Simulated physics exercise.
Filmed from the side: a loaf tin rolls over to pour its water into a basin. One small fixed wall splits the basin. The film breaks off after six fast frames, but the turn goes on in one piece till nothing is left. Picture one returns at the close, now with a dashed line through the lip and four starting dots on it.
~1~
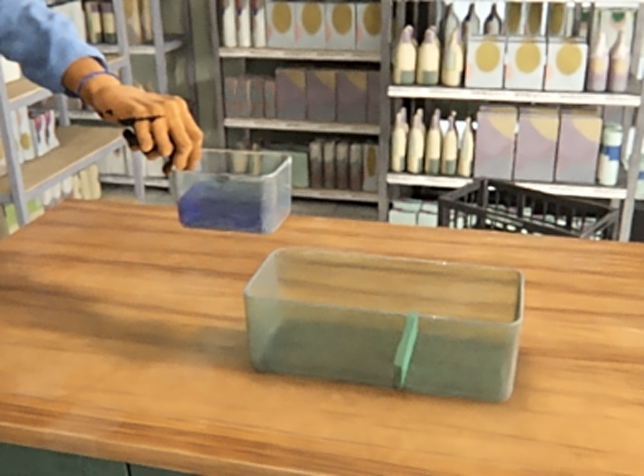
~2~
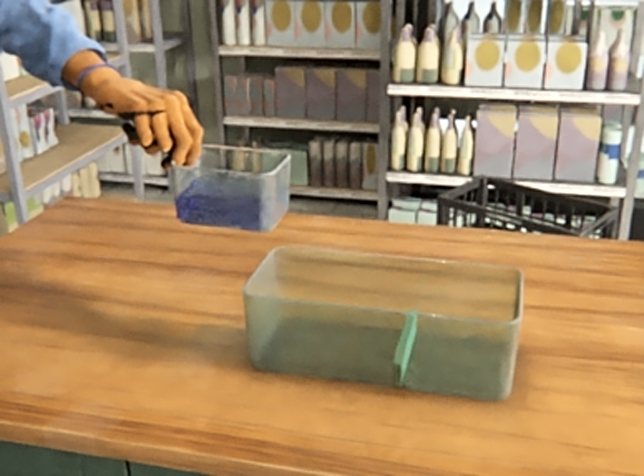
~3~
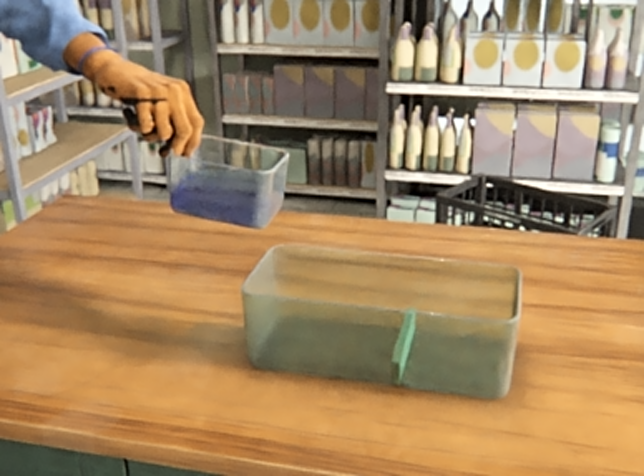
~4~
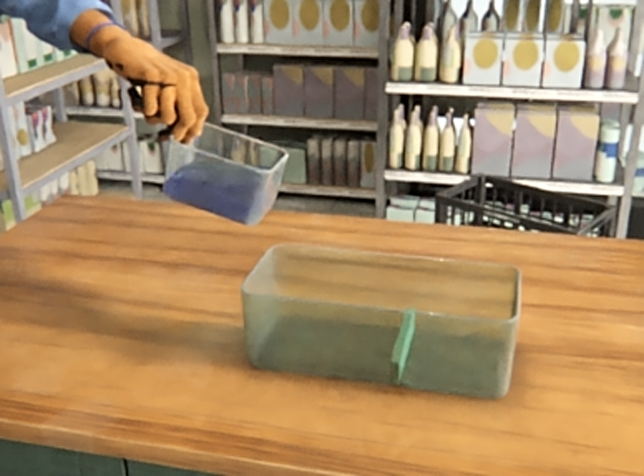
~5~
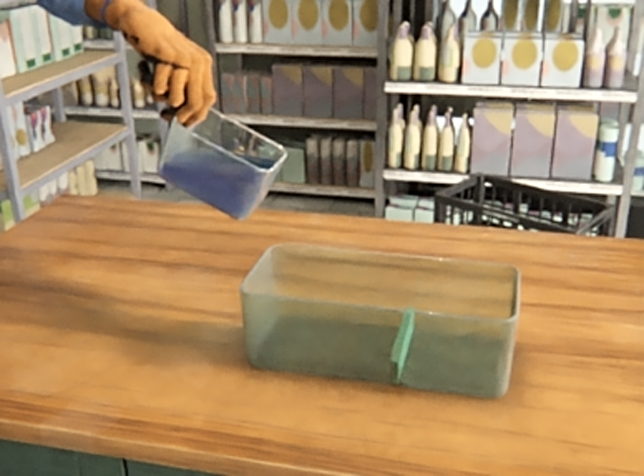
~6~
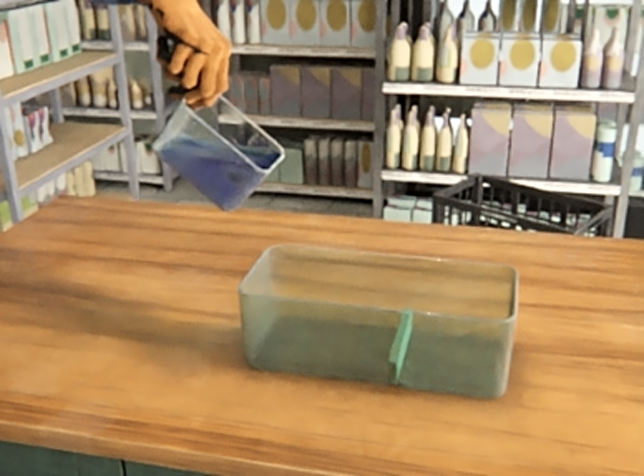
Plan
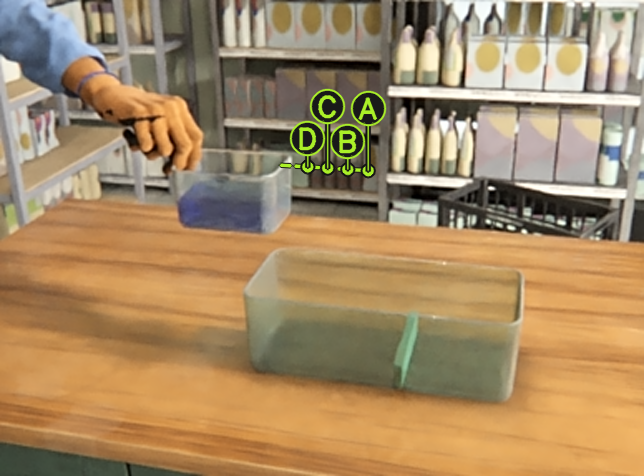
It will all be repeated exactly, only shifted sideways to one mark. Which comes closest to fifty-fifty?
The best dot is C.
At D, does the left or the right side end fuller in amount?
The left side.
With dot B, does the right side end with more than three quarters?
Yes, it does.
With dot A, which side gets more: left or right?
More ends on the right.
On the marked copy, A at (368, 170); B at (347, 169); C at (327, 168); D at (307, 166).
With A, about 8 % ends left of the wall and 90 % right of it.
With B, about 10 % ends left of the wall and 89 % right of it.
With C, about 44 % ends left of the wall and 55 % right of it.
With D, about 89 % ends left of the wall and 9 % right of it; 3 % is lost outside.
